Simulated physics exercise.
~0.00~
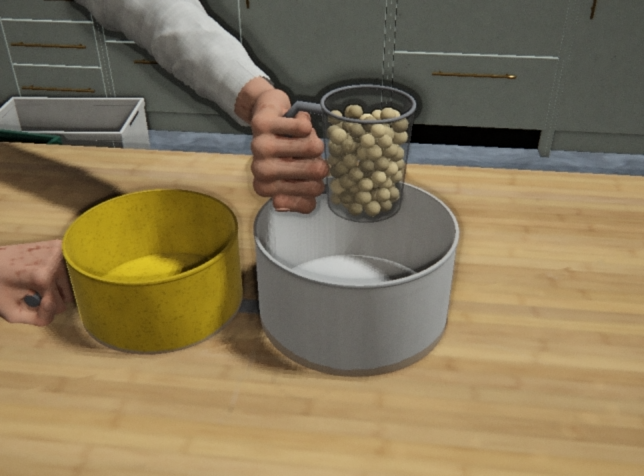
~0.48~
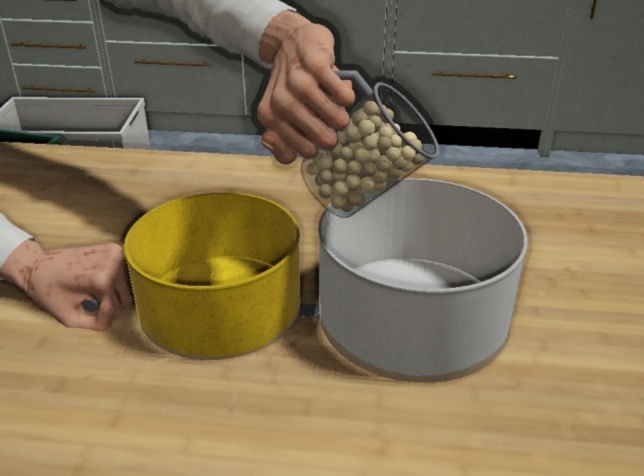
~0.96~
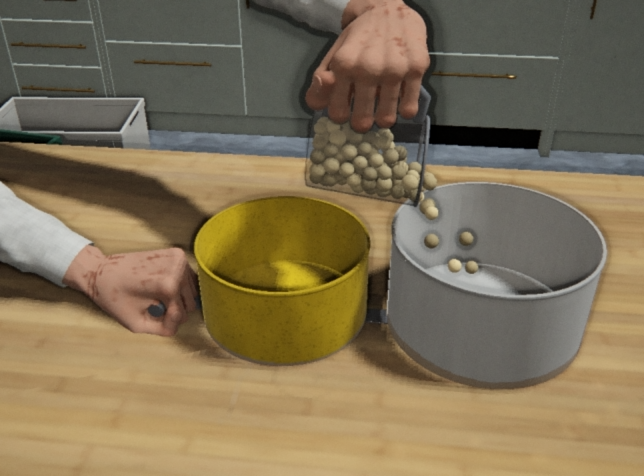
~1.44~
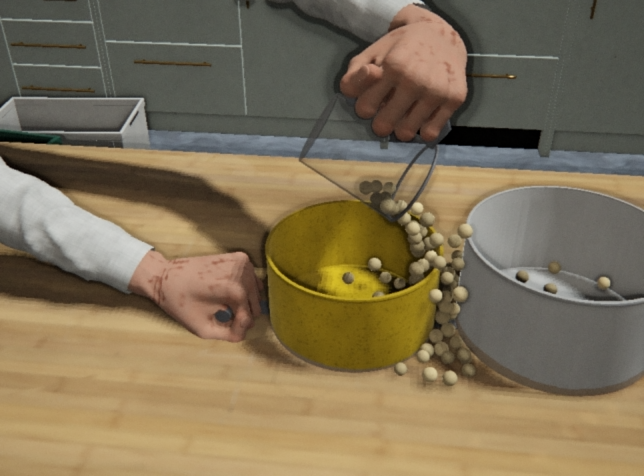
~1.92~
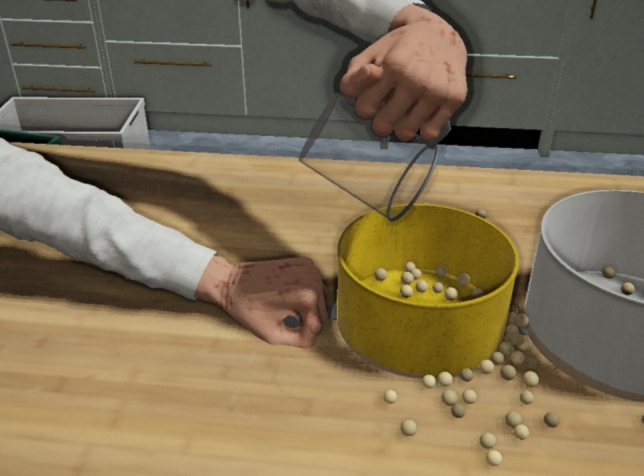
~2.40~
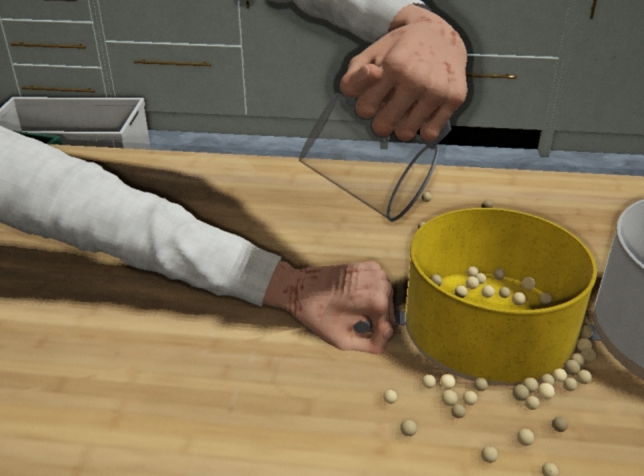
At the start, one hand holds a clear cup full of round, pale nuts above a white pot, while another hand rests beside a yellow pot to its left. The two pots slide steadily right across the wooden table as the cup tips. The first nuts drop into the white pot. As the cup turns further, the rest pour out around the yellow pot's right rim, some landing inside and many spilling onto the table. Finally the emptied cup stays tipped, with nuts in both pots and others scattered on the wood.
